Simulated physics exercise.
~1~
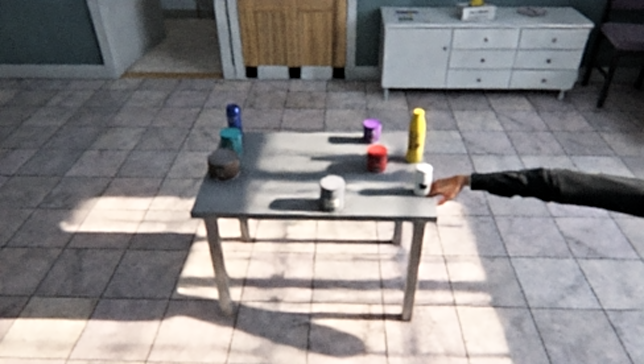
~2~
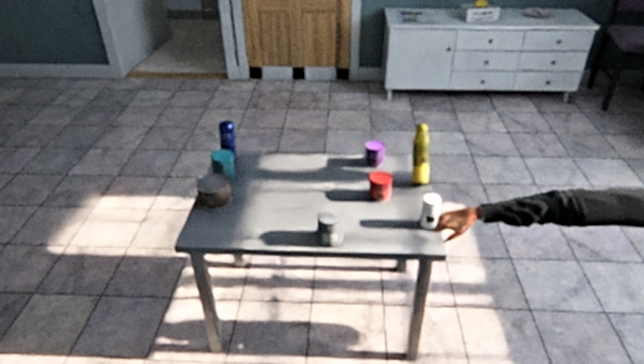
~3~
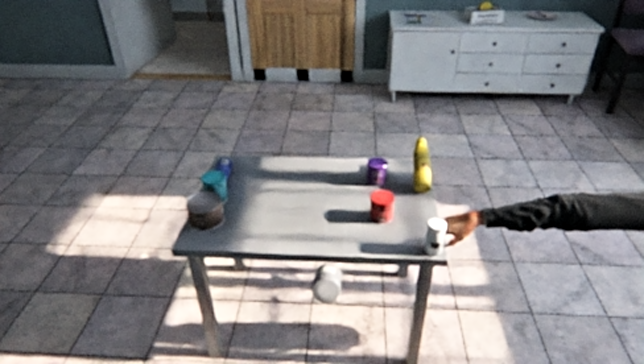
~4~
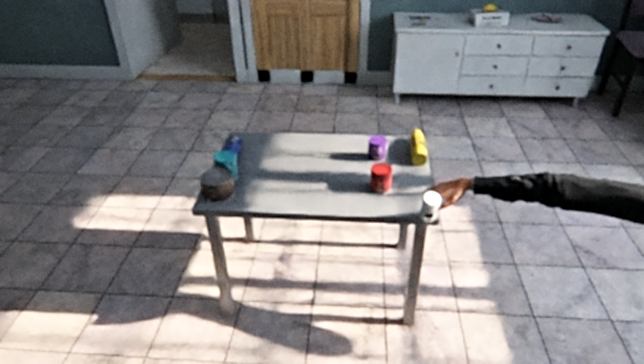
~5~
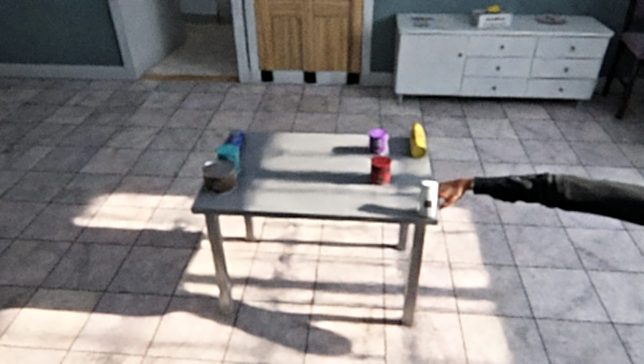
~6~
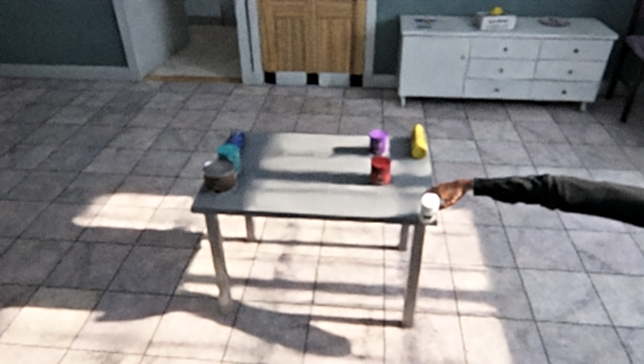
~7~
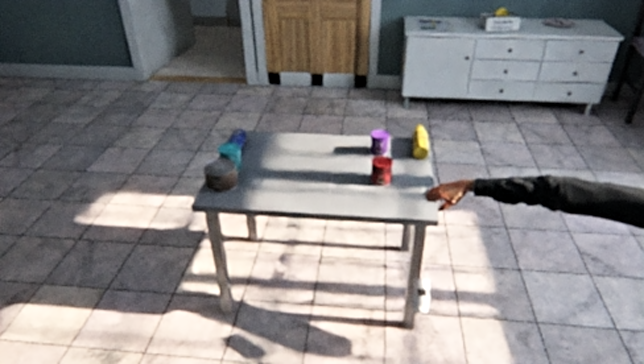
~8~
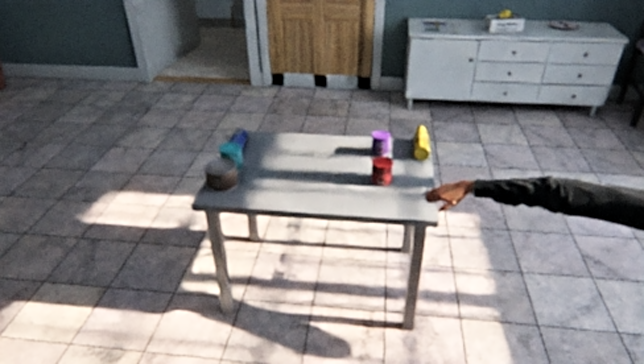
A side table holding tins, a tub, a jar, a shaker and bottles lurched forward, then back, as a hand stayed at its right edge; the grey jar and white shaker fell off, and the blue can and yellow bottle ended up toppled on top.
